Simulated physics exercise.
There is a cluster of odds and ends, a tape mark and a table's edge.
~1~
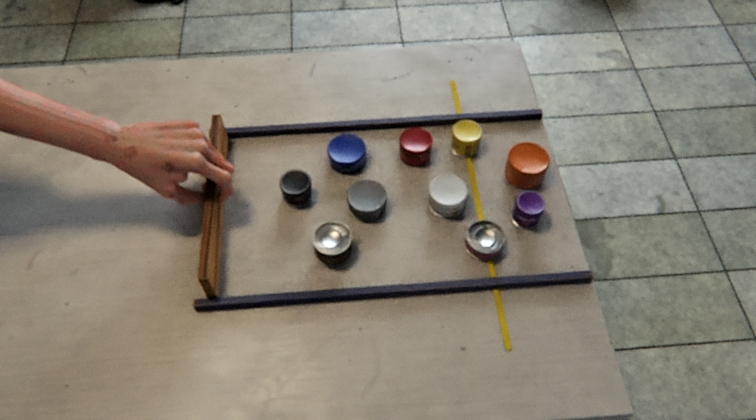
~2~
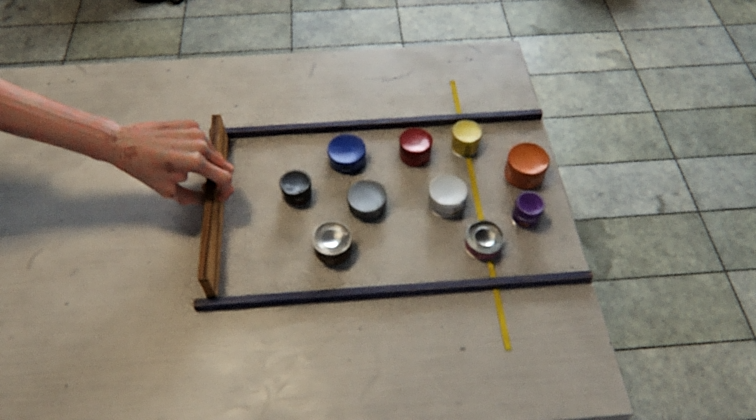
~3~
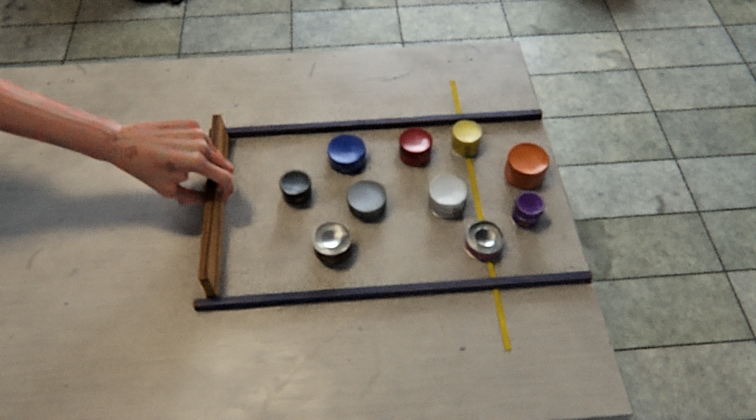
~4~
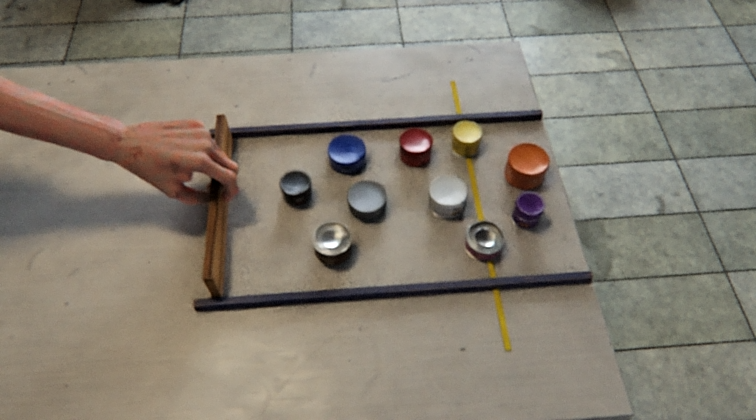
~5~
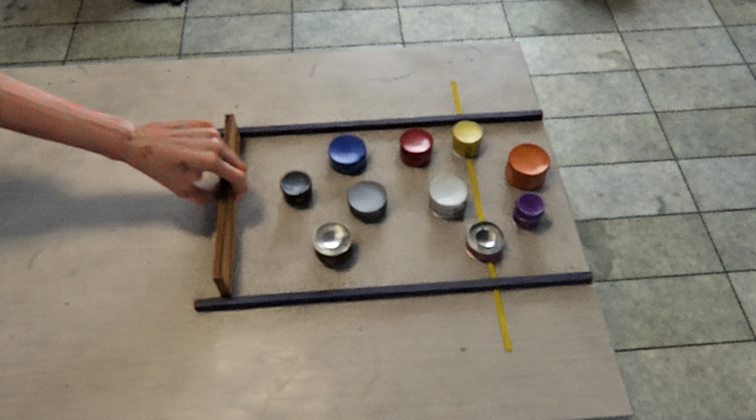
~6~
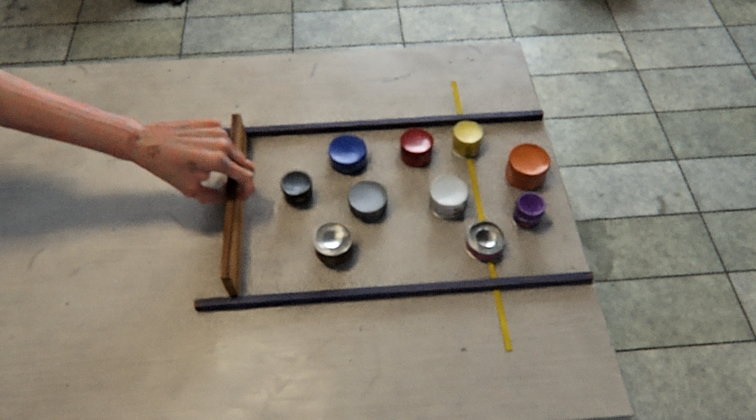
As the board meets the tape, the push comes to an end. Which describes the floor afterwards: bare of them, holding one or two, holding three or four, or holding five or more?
Fails to push any off.
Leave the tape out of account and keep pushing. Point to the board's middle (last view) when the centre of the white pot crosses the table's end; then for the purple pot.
First it's close to (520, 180), next close to (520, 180).
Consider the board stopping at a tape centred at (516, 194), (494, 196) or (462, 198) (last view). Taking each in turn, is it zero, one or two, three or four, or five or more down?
Spot one gives three or four, spot two one to two, spot three none at all.
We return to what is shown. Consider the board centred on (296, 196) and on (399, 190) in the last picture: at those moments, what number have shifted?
1, then 7.
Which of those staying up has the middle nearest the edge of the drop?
That's the yellow pot.
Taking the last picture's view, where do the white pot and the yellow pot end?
One ends up near (526, 184) and the other near (544, 126).
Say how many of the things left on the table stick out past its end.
My count gives 2.
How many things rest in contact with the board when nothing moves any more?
Counting them up gives 4.
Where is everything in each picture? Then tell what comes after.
In the first frame, orange tub (526, 166); purple pot (528, 210); yellow pot (466, 139); board (215, 201); tape (476, 196).
In the second frame, purple pot (528, 211); blue tub (347, 154).
In the third frame, yellow pot (466, 140); black tin (296, 189).
In the fourth frame, orange tub (526, 167); white pot (447, 197).
In the fifth frame, purple pot (528, 212); red tub (416, 148).
In the sixth frame, orange tub (527, 167); purple pot (528, 212); yellow pot (467, 140); board (235, 200); tape (477, 196).
Early on, none off yet; orange tub at rest near (527, 167); purple pot at rest near (528, 212); yellow pot at rest near (467, 140).
A while later, none off yet; orange tub at rest near (527, 167); purple pot at rest near (528, 212); yellow pot travelled about its own width near (508, 134).
Finally, the number that fall off is zero.
